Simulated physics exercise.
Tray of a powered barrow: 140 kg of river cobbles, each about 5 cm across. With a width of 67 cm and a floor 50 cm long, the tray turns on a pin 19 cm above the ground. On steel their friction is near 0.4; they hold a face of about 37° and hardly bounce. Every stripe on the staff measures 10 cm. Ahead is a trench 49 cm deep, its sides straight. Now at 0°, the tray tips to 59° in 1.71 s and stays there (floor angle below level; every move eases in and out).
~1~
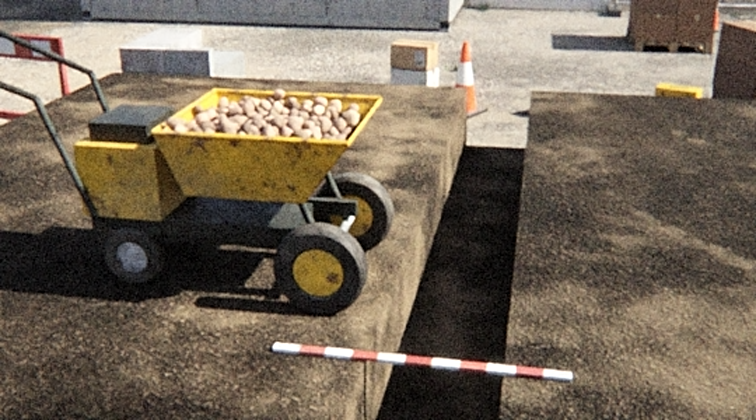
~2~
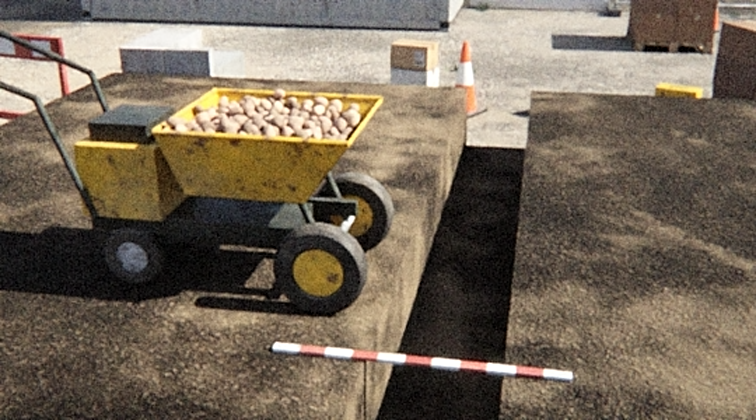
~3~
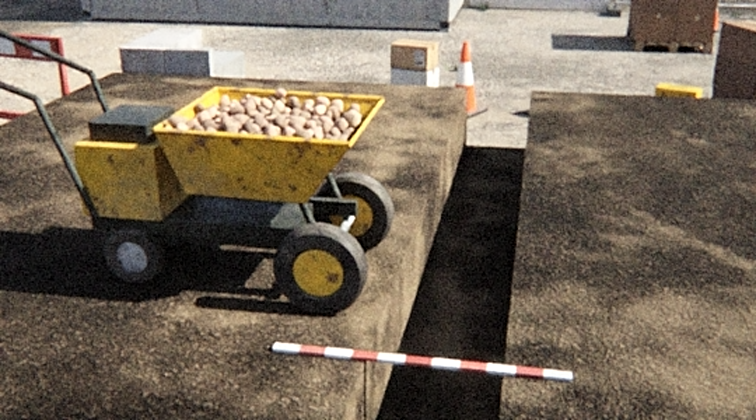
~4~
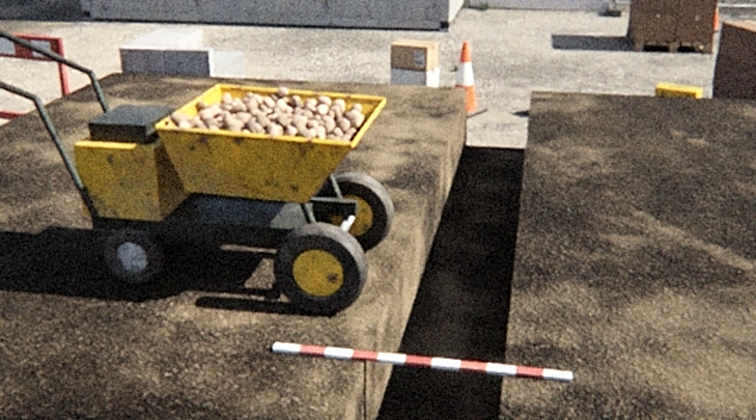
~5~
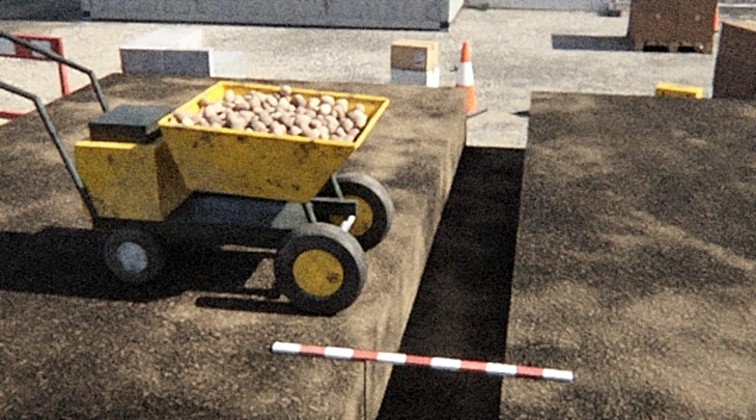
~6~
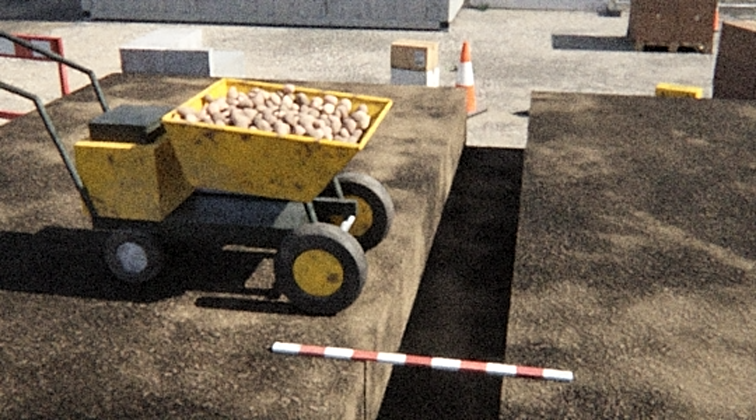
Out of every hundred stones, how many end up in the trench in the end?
Around 50 in every hundred.
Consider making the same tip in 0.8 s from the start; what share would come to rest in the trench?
Roughly 35% would finish there.
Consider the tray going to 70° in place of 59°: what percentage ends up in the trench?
Around 65 per cent would finish in the trench.
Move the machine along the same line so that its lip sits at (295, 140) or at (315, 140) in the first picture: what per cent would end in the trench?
First place: Near 70%; second place: Near 70%.
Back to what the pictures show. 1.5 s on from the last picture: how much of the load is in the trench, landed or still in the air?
Some 15 per cent.
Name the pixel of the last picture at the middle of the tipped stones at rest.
Somewhere near pixel (483, 374).
Then, 1.0 s after the last picture the floor is at 50°, 100 % in the tray; the foremost stones are at (441, 188).
Then, 1.5 s after the last picture the floor is at 59°, 76 % in the tray, 17 % in the trench, 7 % past the trench; the foremost stones are at (557, 306).
Then, 1.9 s after the last picture the floor is at 59°, 59 % in the tray, 25 % in the trench, 16 % past the trench; the foremost stones are at (661, 306).
Then, 3.8 s after the last picture the floor is at 59°, 32 % in the tray, 50 % in the trench, 17 % past the trench; the foremost stones are at (741, 309).
